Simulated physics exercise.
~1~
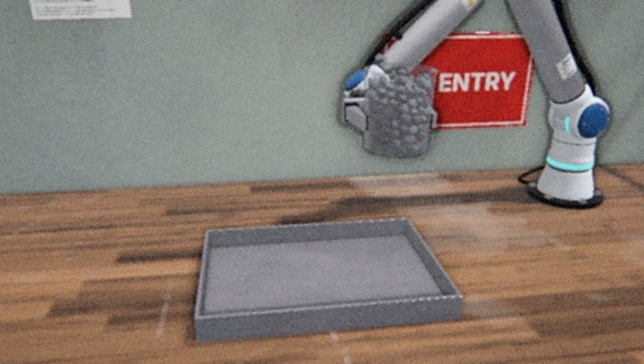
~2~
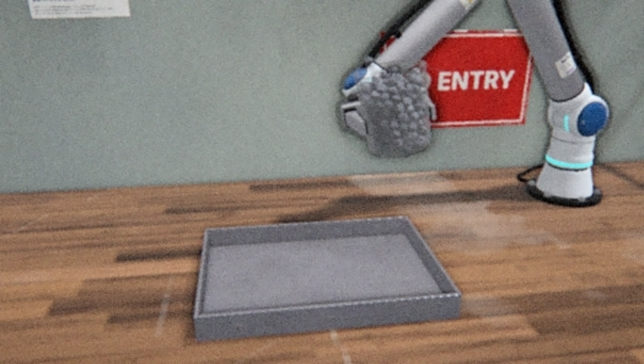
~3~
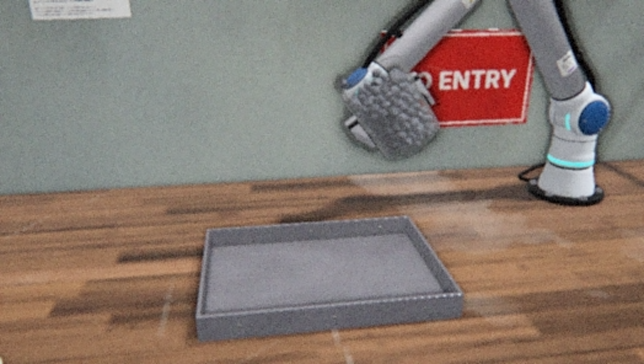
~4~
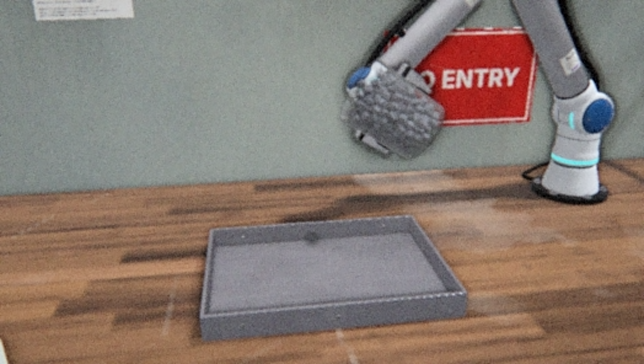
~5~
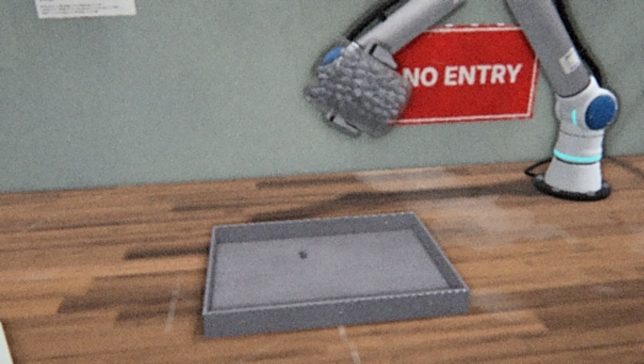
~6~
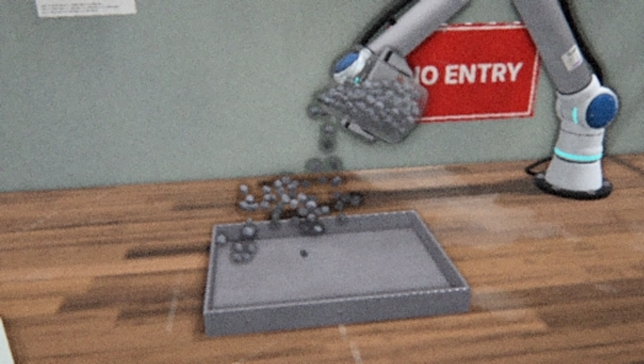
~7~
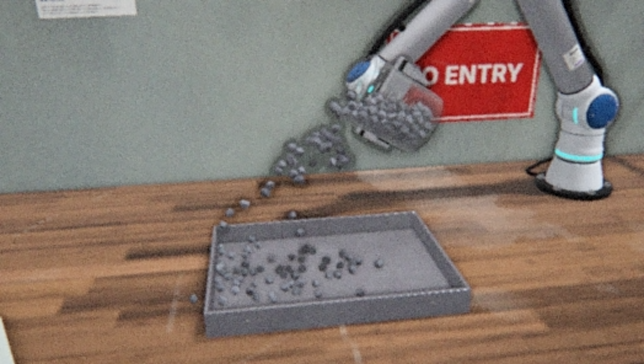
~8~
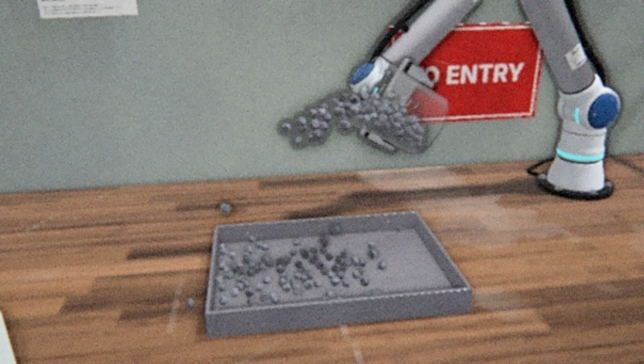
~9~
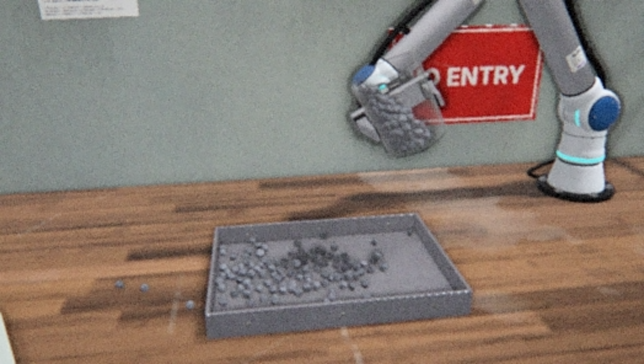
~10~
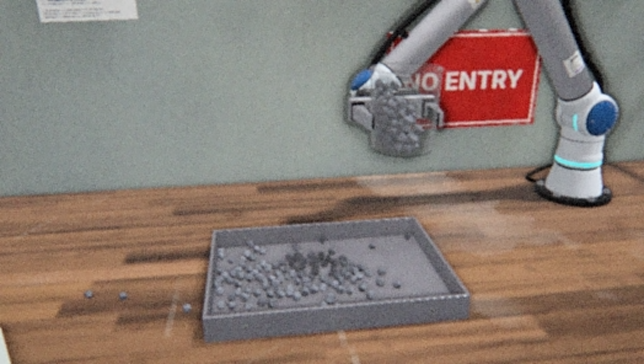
On a wooden tabletop before a grey-green wall with a red sign reading "NO ENTRY", a robot arm holds a clear cup heaped with small grey pebbles above and behind a shallow grey tray. The arm gradually tips the cup to the left, and a lone pebble drops into the tray. It then swings the cup left and back right, and a stream of pebbles spills down, scattering across the tray. As the cup turns back upright, the pouring stops. Pebbles lie spread over the tray, a few rest on the table to its left, and many remain in the cup.
